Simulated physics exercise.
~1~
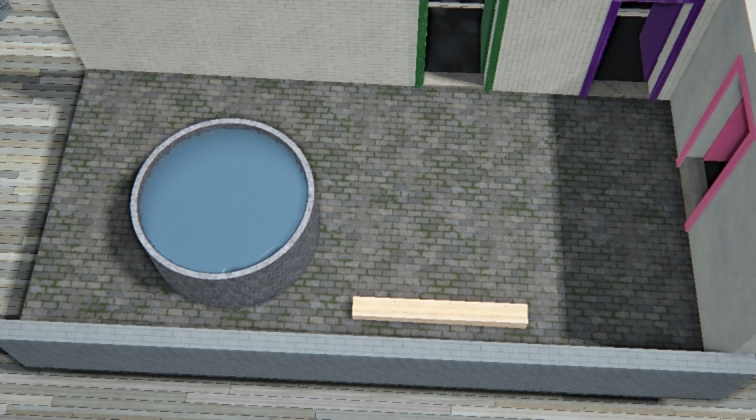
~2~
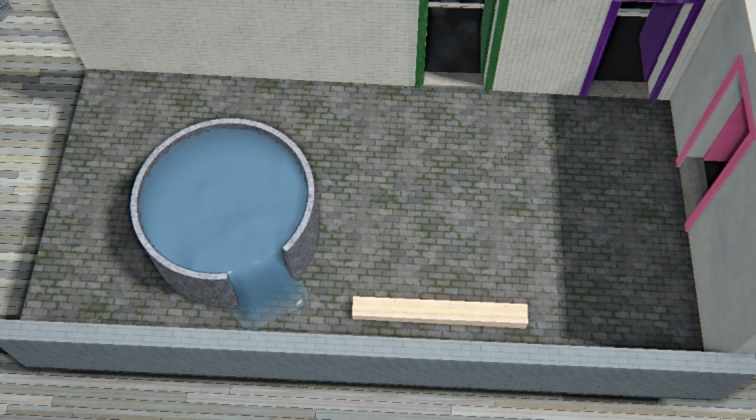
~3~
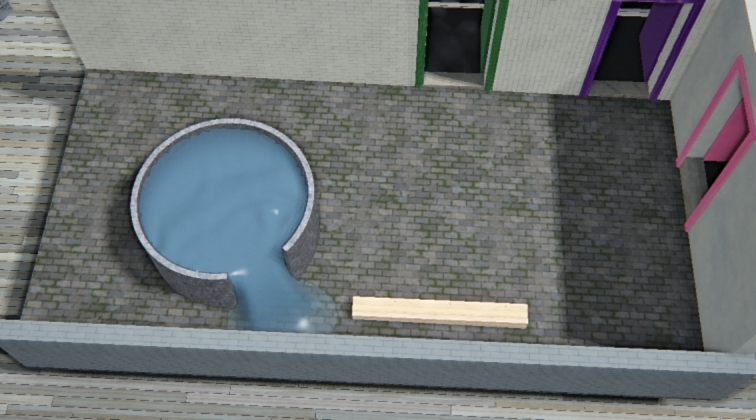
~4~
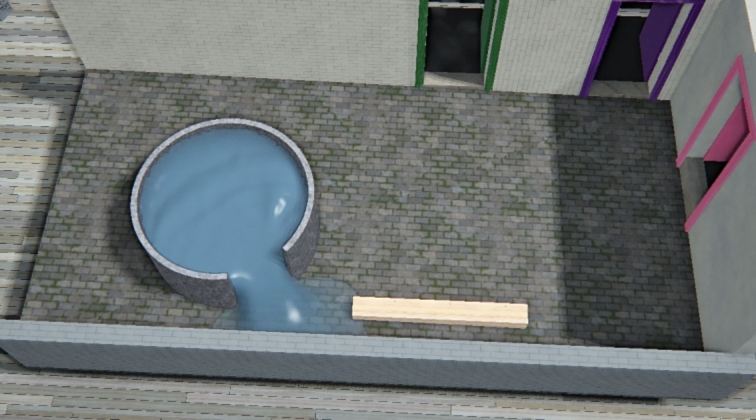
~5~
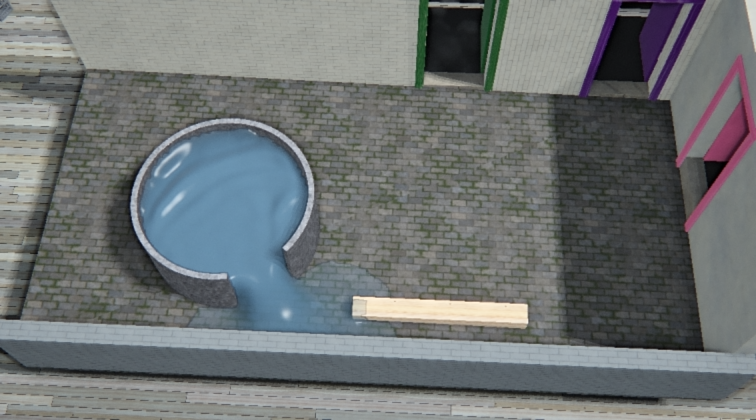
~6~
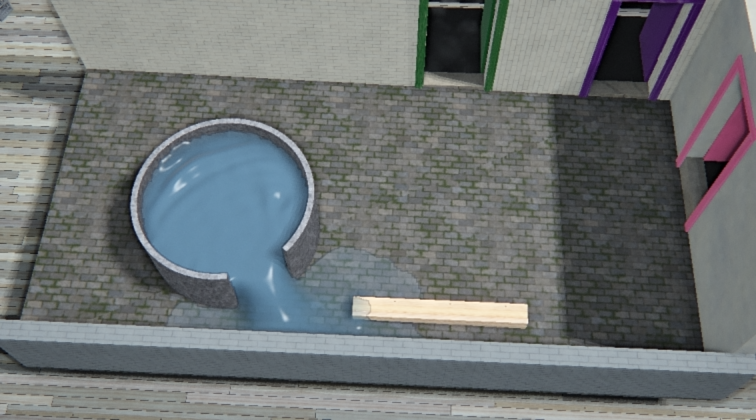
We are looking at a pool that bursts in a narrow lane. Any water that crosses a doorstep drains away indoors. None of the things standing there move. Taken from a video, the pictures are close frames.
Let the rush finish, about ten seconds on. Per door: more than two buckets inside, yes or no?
Per door - purple door: Yes, pink door: No, green door: No.
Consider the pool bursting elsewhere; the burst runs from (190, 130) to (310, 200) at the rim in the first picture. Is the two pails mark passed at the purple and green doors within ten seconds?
The purple door exceeds the mark, and the green door exceeds the mark.
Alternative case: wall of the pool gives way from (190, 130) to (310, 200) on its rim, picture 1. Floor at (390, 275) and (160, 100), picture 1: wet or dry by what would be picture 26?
The first spot is spared, the second swamped.
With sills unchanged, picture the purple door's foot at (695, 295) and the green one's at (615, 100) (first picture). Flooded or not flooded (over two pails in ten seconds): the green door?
Put simply, the green door gets past the mark.
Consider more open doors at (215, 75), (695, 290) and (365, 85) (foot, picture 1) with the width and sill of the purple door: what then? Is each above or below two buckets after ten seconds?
As listed: Is under, is over, holds.
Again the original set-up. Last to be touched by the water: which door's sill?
Result: The door marked green.
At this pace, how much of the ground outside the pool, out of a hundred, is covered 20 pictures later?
That works out to some 65 in a hundred.
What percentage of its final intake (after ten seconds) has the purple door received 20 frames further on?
Roughly 5 per cent.
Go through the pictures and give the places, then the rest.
Still water in the round pool at (224, 198), in the first frame.
The front is at (250, 325), out from the gap at (263, 284), in the second frame.
Water pours out at (264, 286) and has run to a hidden place, in the third frame.
Water pours out at (264, 287) and has run to a hidden place, in the fourth frame.
Water pours out at (264, 286) and has run to a hidden place, in the fifth frame.
The front is at a hidden place, out from the gap at (264, 286), in the sixth frame.
A moment on, water covers 30 % of the floor; the purple door not reached, the pink door not reached, the green door not reached.
Next, water covers 45 % of the floor; the purple door not reached, the pink door not reached, the green door not reached.
Then, water covers 65 % of the floor; the purple door over two buckets in, the pink door wet at the sill, nothing in, the green door not reached.
Later, water covers 60 % of the floor; the purple door far over two buckets in, the pink door wet at the sill, nothing in, the green door under two buckets in.
In the end, water covers 85 % of the floor; the purple door far over two buckets in, the pink door wet at the sill, nothing in, the green door under two buckets in.
